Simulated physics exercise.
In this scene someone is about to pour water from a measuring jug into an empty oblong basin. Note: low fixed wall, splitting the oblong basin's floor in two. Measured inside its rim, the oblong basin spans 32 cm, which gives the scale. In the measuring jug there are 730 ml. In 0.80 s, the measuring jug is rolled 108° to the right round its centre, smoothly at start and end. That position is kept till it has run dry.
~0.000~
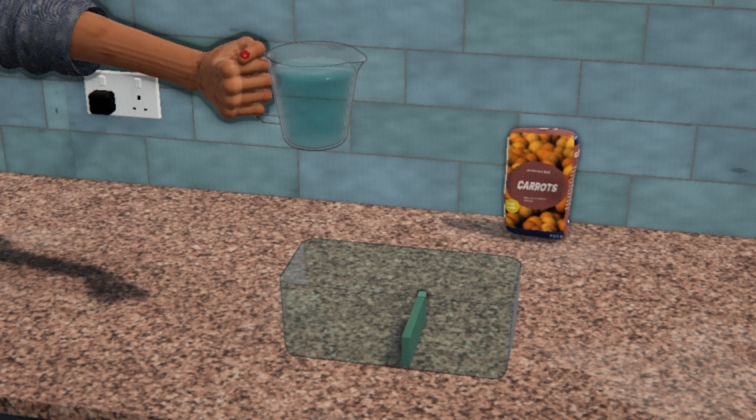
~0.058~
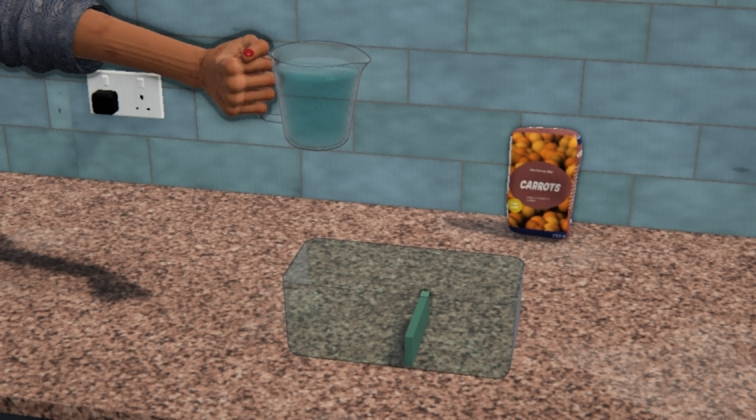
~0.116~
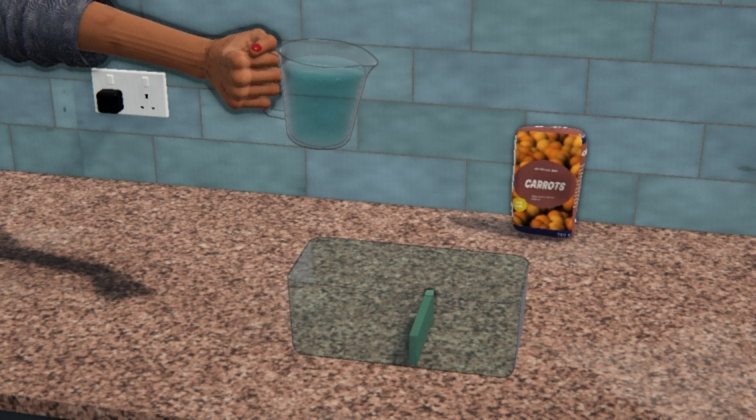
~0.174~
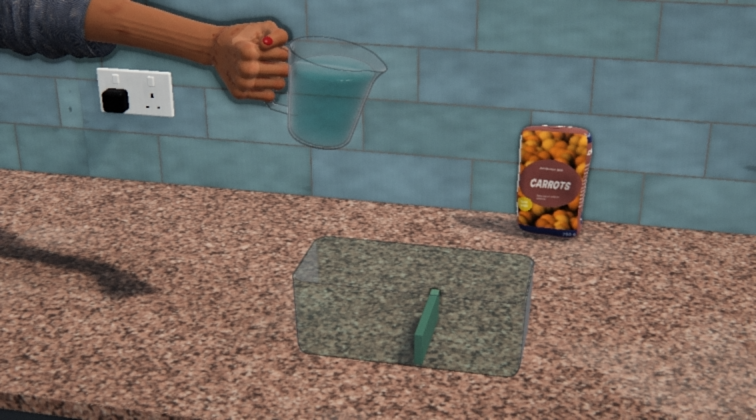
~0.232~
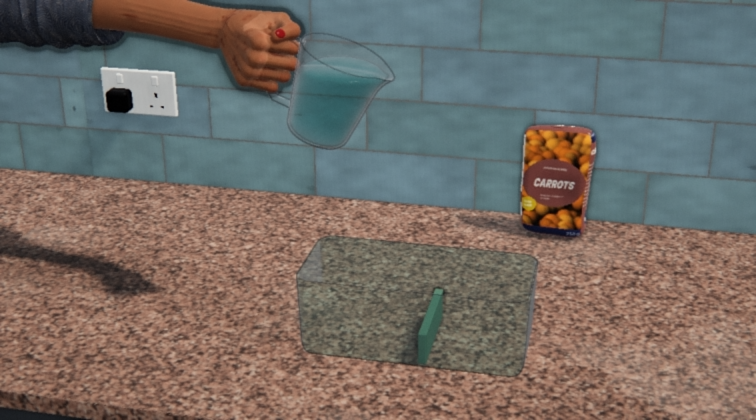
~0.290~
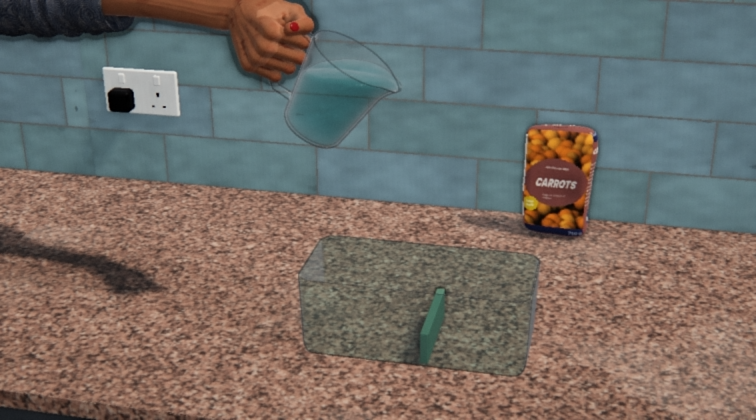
A hand with red nails, its arm in a dark grey sleeve, holds a clear jug of blue-green water above a speckled pinkish-brown counter, seen from slightly above against blue tiles. Below sits an empty clear oblong basin with a low green divider, with a carrots packet behind it at right and a white socket at left. The hand smoothly tilts the jug rightward while the view drifts slightly left.
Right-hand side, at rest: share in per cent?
78 per cent.
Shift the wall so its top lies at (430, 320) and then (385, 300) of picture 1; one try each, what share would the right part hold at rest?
45 then 95 %.
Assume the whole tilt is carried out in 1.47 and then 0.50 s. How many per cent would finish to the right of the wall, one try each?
I'd say 85 percent on the first go, 60 percent on the next.
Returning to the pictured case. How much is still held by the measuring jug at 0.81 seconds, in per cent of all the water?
About 7 per cent.
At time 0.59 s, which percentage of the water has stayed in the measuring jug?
Still held: Roughly 50 % of the total.
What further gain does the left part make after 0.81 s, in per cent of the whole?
Near 12 in a hundred.
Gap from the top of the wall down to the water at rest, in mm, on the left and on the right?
Left about 42 mm, while the right is about 14 mm.
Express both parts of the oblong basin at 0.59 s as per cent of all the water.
0 per cent left and 12 right, roughly.
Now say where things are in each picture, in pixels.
In the first frame, it leans 0°; its right rim is at (367, 59); the water meets the walls at (275, 64) and (357, 69); the oblong basin's rim runs from (292, 260) to (517, 283); the wall's top is at (415, 314).
In the second frame, it leans 1°; its right rim is at (370, 60); the water meets the walls at (278, 63) and (361, 69).
In the third frame, it leans 6°; its right rim is at (378, 63); the water meets the walls at (285, 61) and (367, 70).
In the fourth frame, it leans 12°; its right rim is at (387, 69); the water meets the walls at (294, 61) and (377, 71).
In the fifth frame, it leans 21°; its right rim is at (395, 78); the water meets the walls at (301, 65) and (389, 74).
In the sixth frame, it leans 31°; its right rim is at (399, 90); the water meets the walls at (302, 73) and (392, 81); 1 per cent is over the edge.
Then, 0.59 s in, the tilt is 91° and 50 per cent is still to pour, 0 is left of the wall and 11 right of it.
Then, 0.81 s in, the tilt is 108° and 7 per cent is still to pour, 7 is left of the wall and 61 right of it.
Then, 1.05 s in, the tilt is 108° and 0 per cent is still to pour, 17 is left of the wall and 79 right of it.
Then, 1.30 s in, the tilt is 108° and 0 per cent is still to pour, 19 is left of the wall and 78 right of it.
Finally, 19 per cent lies left of the wall, 78 right of it and 3 outside.
